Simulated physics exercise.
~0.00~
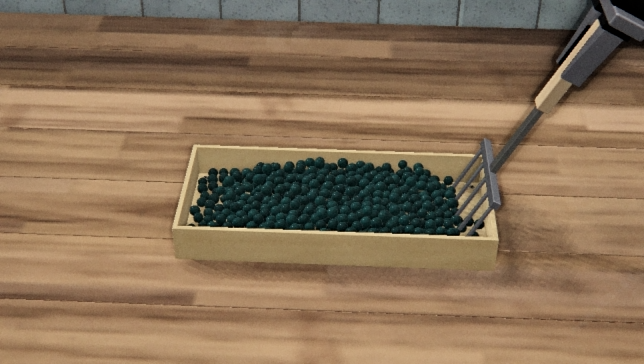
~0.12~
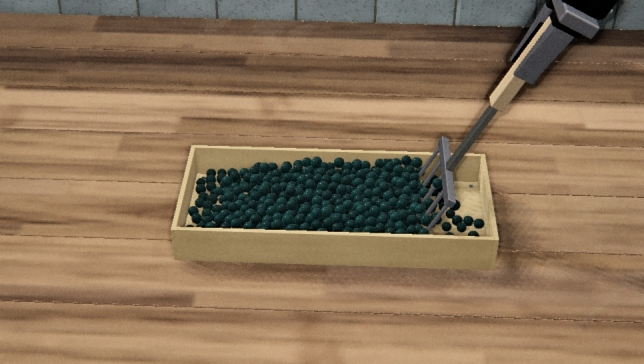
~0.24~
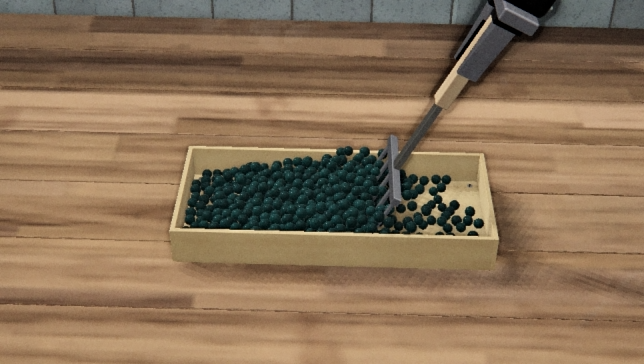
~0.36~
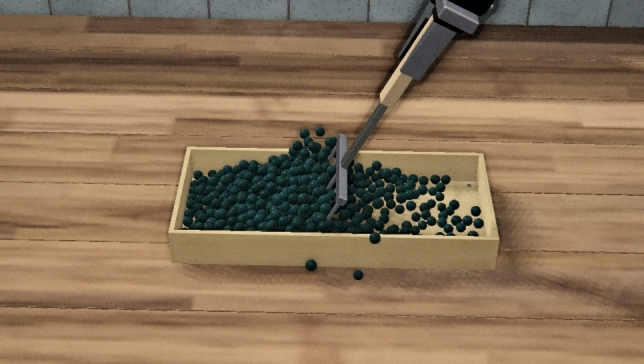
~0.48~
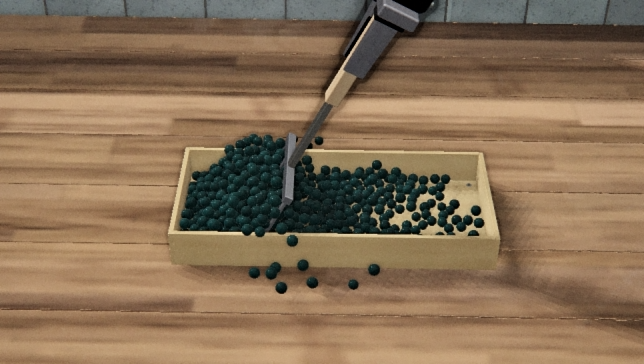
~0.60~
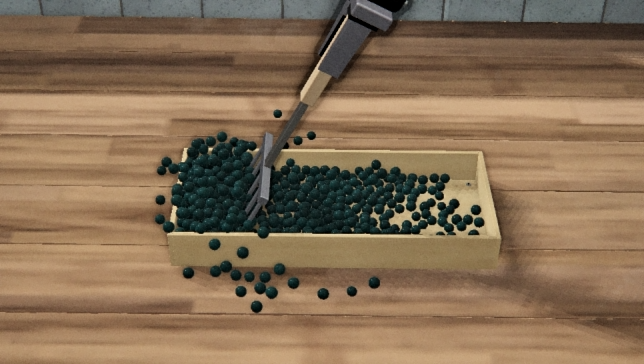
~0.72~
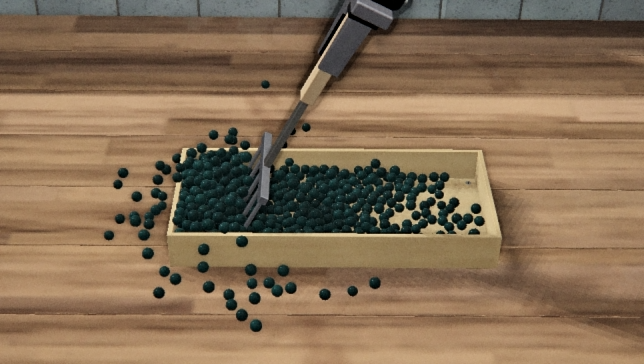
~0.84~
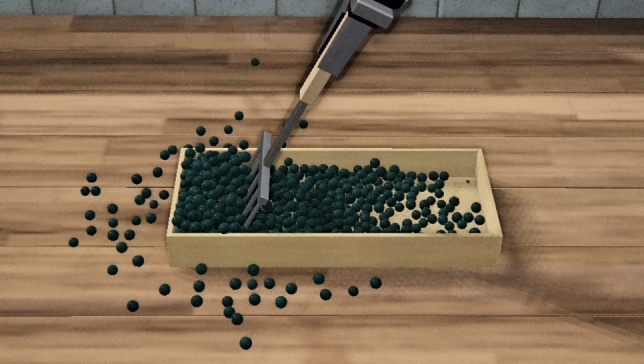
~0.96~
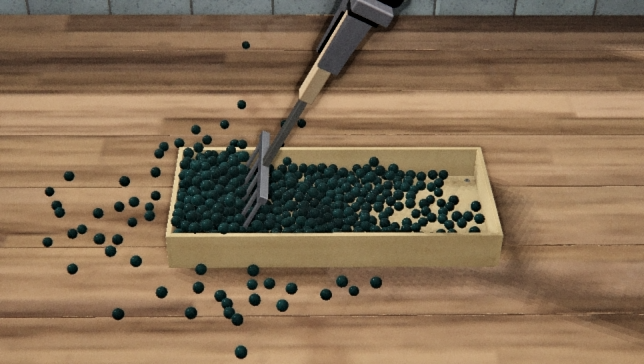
Dark green beads spilling over a shallow trough's left end as a fork rakes them leftward, then stops, leaving strays scattered around.
